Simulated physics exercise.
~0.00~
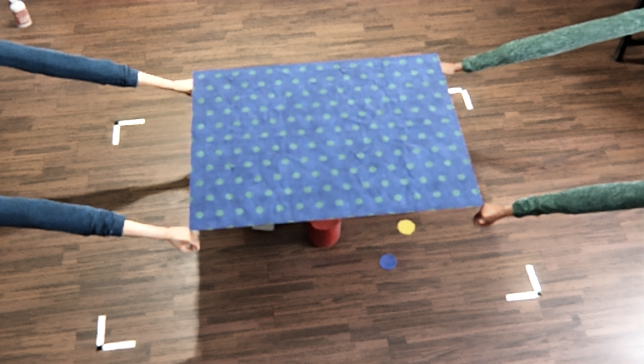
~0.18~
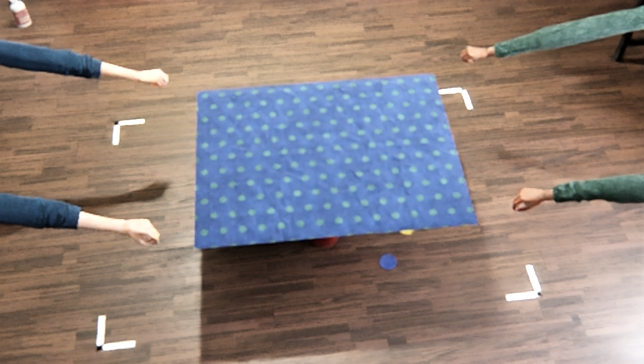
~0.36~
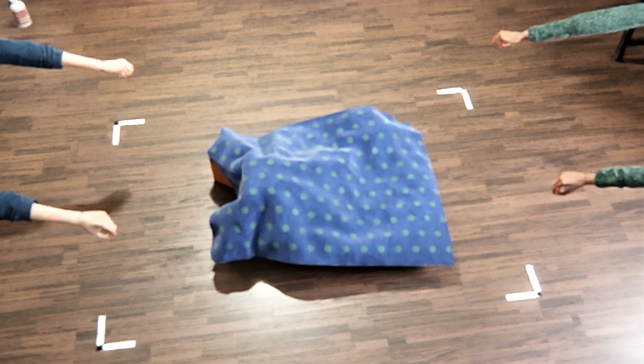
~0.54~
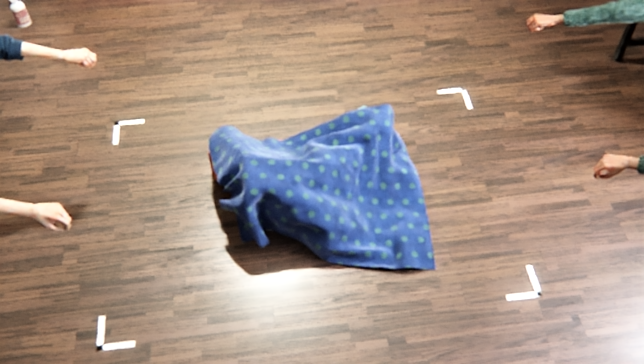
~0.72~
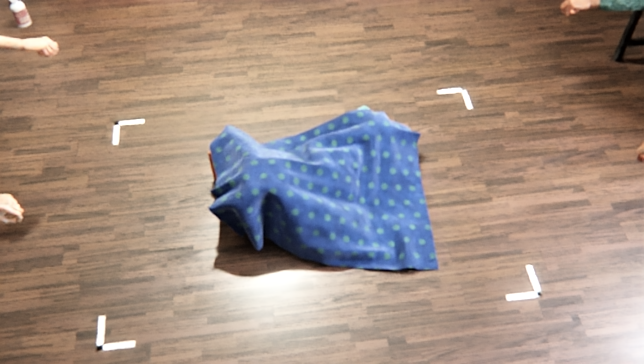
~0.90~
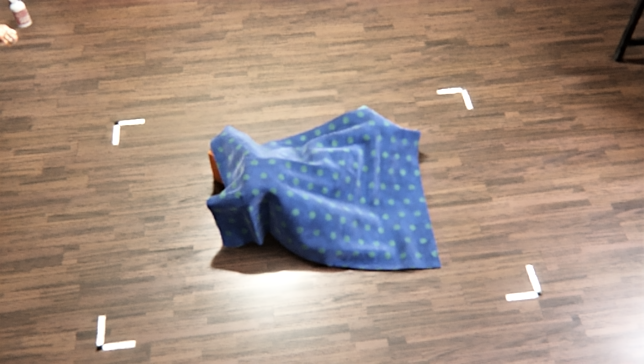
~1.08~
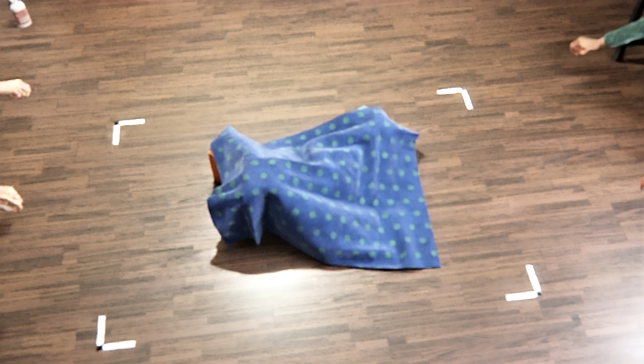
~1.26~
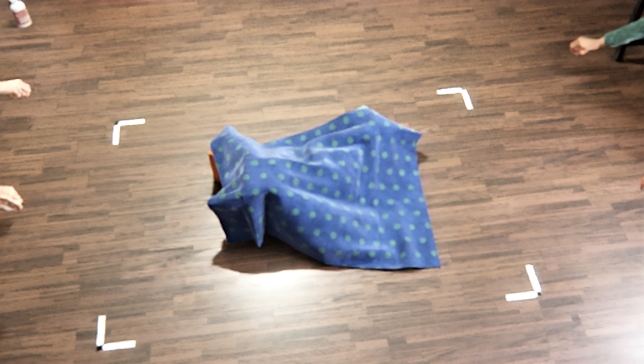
A blue dust sheet with pale green dots is stretched flat by four hands above a wooden floor with white corner marks, while a yellow disc and a blue lid show near its lower edge. The hands let go, and the sheet drops, covering both small things. It sags over the hidden containers, its left side folding inward and its edges crumpling. The arms draw back toward the sides as the folds shift slightly and settle. Hands reappear at the edges, while the sheet lies still in a lumpy heap, with a bit of orange peeking out at left.
